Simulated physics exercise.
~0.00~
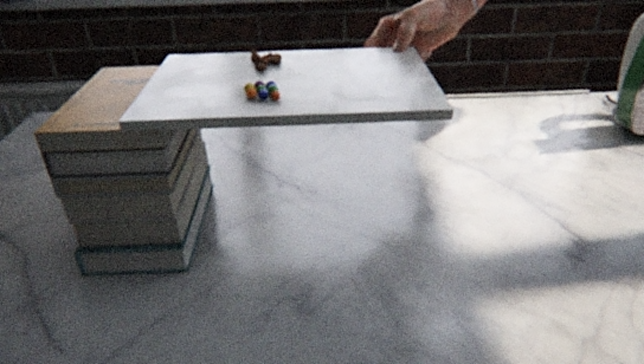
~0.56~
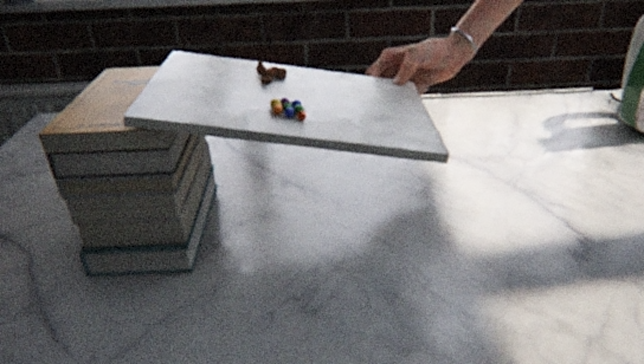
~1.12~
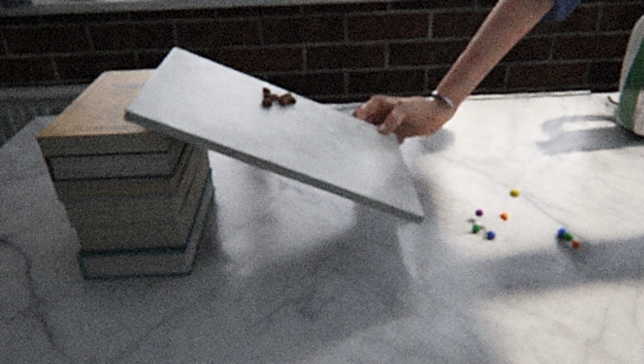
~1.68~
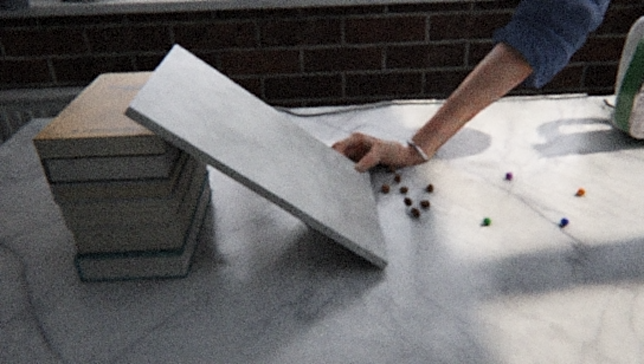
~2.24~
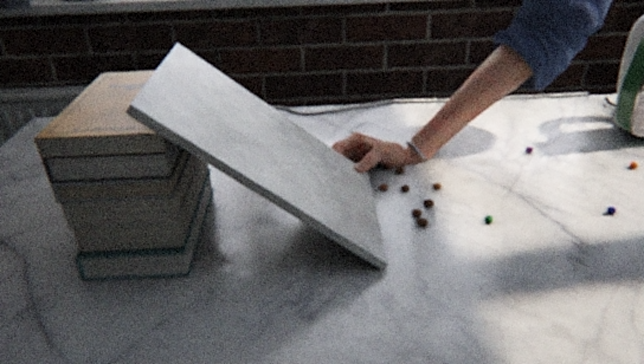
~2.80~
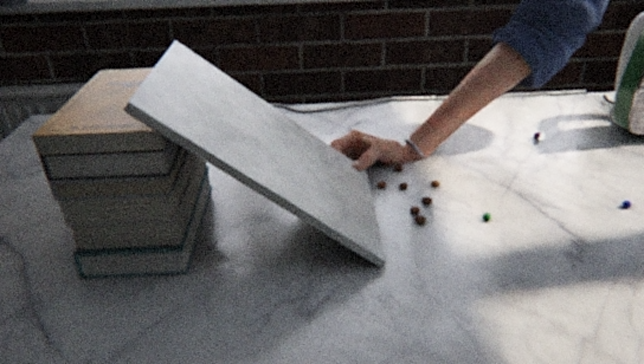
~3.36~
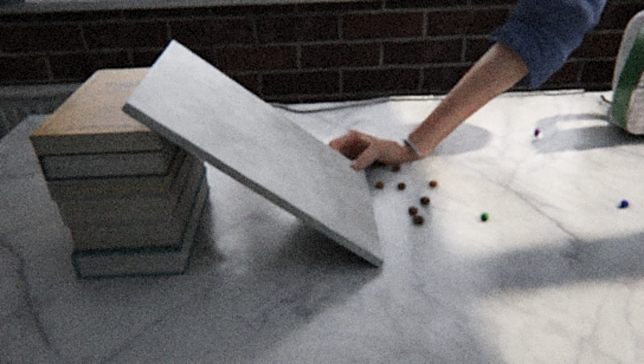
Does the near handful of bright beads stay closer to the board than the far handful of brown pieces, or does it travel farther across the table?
The near handful of bright beads travels farther, scattering well to the right across the table, while the brown pieces settle close to the foot of the board.
